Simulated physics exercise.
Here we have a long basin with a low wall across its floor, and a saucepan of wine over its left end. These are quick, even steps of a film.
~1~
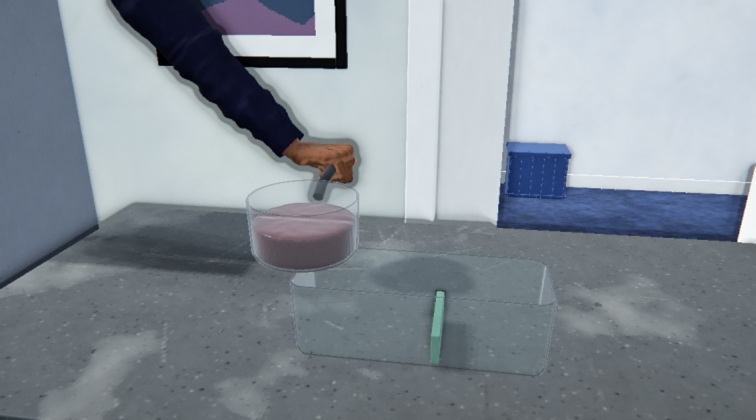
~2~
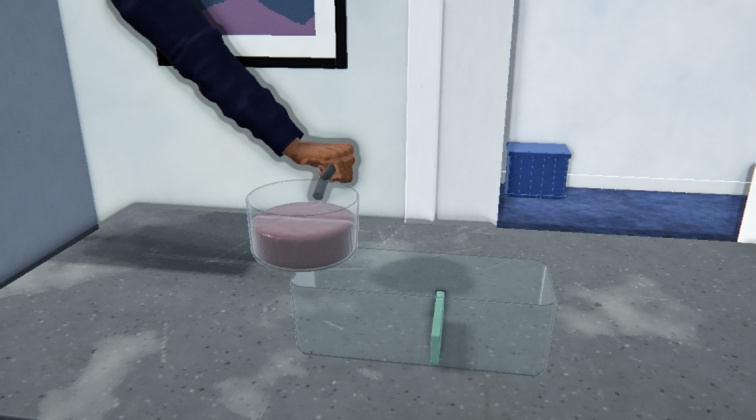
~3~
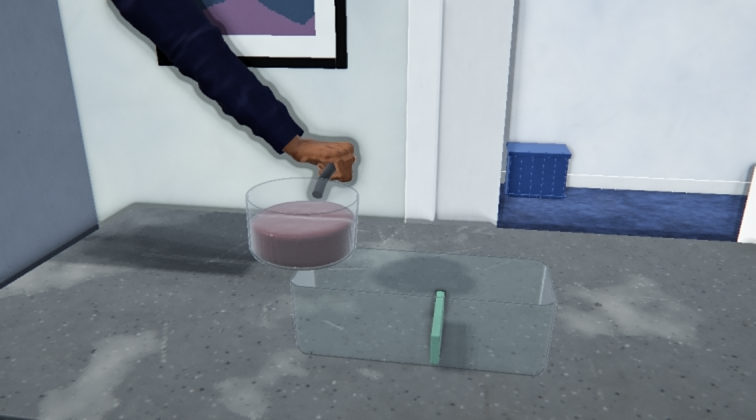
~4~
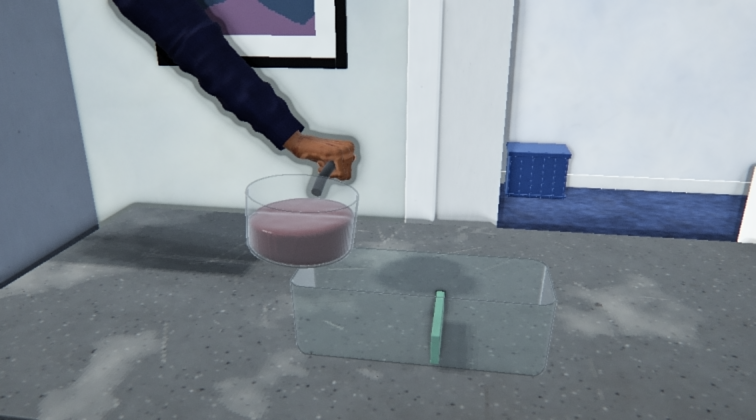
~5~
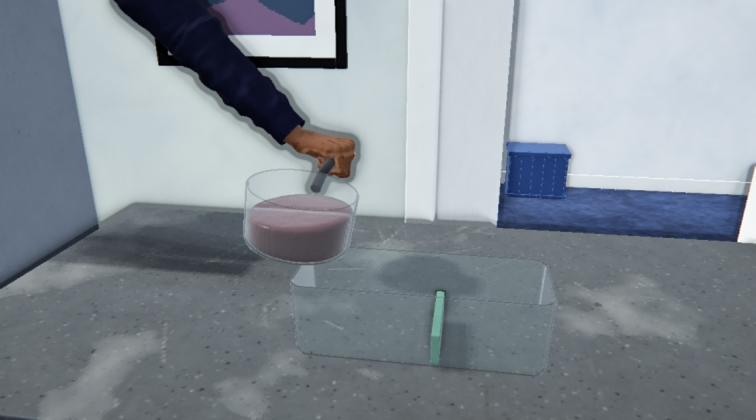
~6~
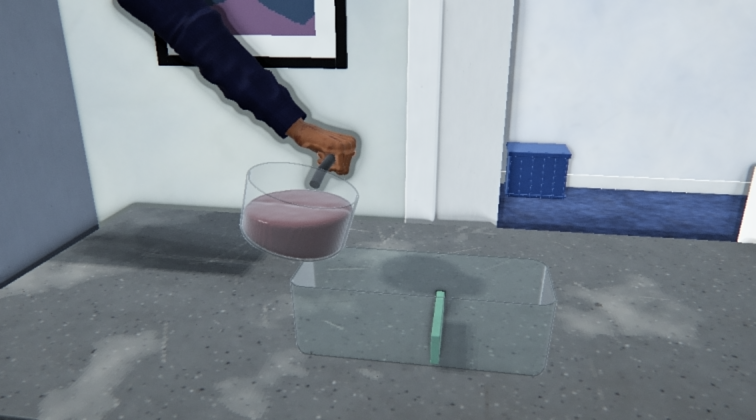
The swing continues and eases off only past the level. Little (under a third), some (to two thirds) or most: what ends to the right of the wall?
It comes to not even a third.
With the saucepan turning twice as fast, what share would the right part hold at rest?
Roughly 40 in a hundred.
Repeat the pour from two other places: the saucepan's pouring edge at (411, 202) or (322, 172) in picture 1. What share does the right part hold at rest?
Near 95 % and 5 %.
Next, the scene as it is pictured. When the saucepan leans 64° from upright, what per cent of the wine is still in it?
It comes to 70 per cent or so.
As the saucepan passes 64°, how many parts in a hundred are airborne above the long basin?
It comes to 25 per cent or so.
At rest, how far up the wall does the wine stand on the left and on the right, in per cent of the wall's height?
Left: 60 %. Right: 20 %.
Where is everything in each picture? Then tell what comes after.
The first frame shows tilt 0°; pouring edge (357, 201); surface from (256, 215) to (356, 221); the long basin's rim runs from (302, 265) to (551, 283); the wall's top is at (438, 313).
The second frame shows tilt 1°; pouring edge (357, 201); surface from (255, 215) to (356, 221).
The third frame shows tilt 2°; pouring edge (357, 201); surface from (255, 214) to (355, 219).
The fourth frame shows tilt 5°; pouring edge (357, 201); surface from (253, 211) to (354, 216).
The fifth frame shows tilt 9°; pouring edge (357, 201); surface from (252, 207) to (354, 213).
The sixth frame shows tilt 14°; pouring edge (357, 201); surface from (249, 201) to (353, 209).
A moment on, the saucepan is tipped part way and 71 per cent is still to pour, 5 is left of the wall and 0 right of it.
Next, the saucepan is tipped on its side and 16 per cent is still to pour, 51 is left of the wall and 15 right of it.
Then the saucepan is tipped right over and 1 per cent is still to pour, 79 is left of the wall and 17 right of it.
Later the saucepan is tipped right over and 0 per cent is still to pour, 81 is left of the wall and 18 right of it.
At rest 81 per cent lies left of the wall, 18 right of it and 1 outside.
